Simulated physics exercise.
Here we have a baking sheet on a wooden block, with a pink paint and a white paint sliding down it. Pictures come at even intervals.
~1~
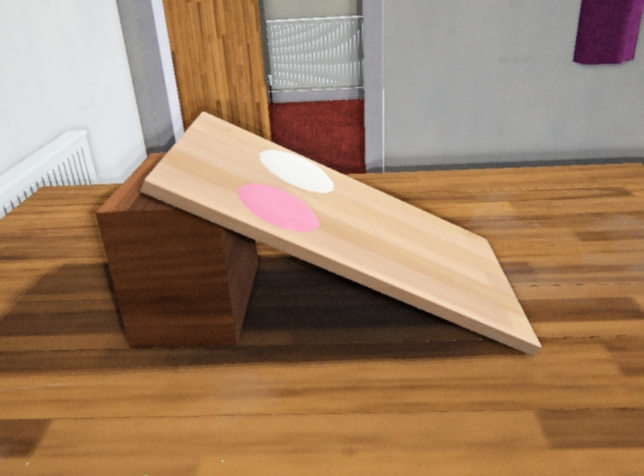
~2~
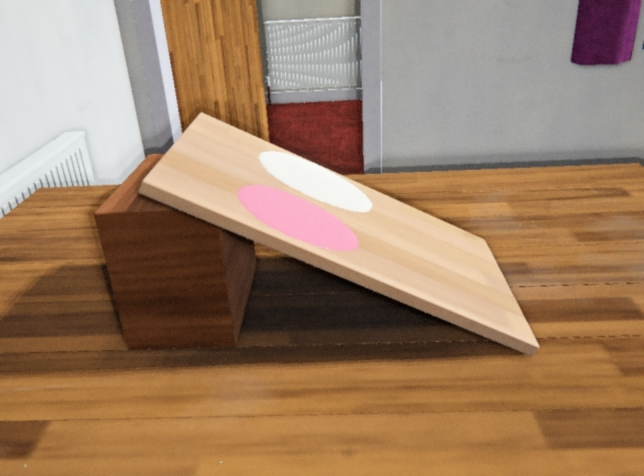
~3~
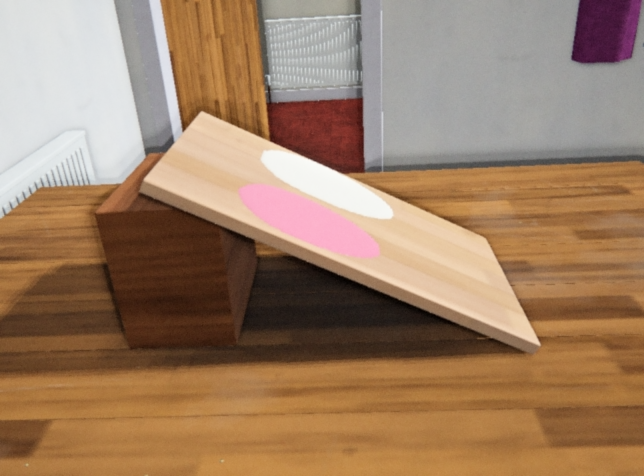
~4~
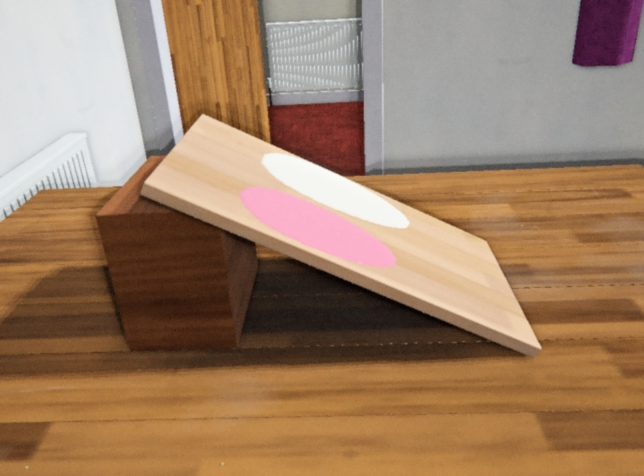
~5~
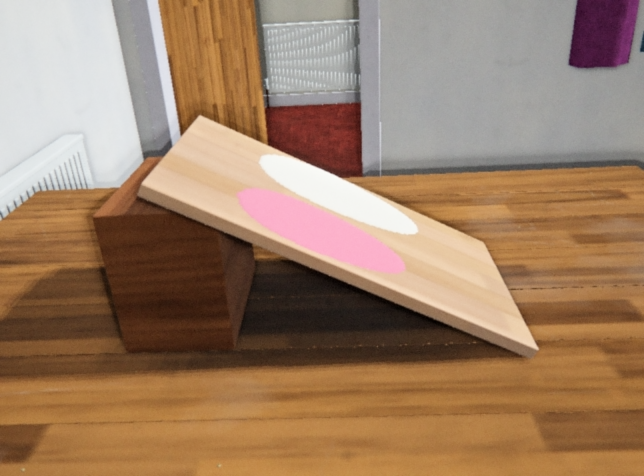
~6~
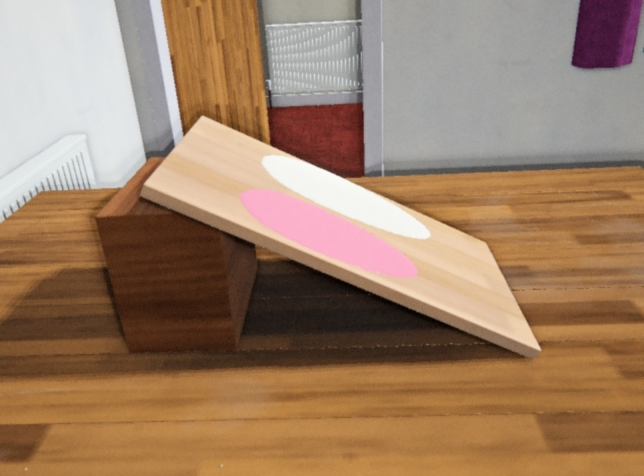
Pink and white paint patches stretching slowly side by side down a sloping wooden board propped on a dark wooden block.
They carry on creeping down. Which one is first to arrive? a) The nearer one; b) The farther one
Answer: B.
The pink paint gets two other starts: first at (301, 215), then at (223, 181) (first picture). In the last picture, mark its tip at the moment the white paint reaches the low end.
On the first go it would be around (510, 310), and on the second go around (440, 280).
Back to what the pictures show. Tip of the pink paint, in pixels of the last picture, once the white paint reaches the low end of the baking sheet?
Around (479, 295).
Next, the pink paint is three quarters of the way down; the white paint is close to the edge.
Finally, the pink paint is close to the edge; the white paint is at the low edge.
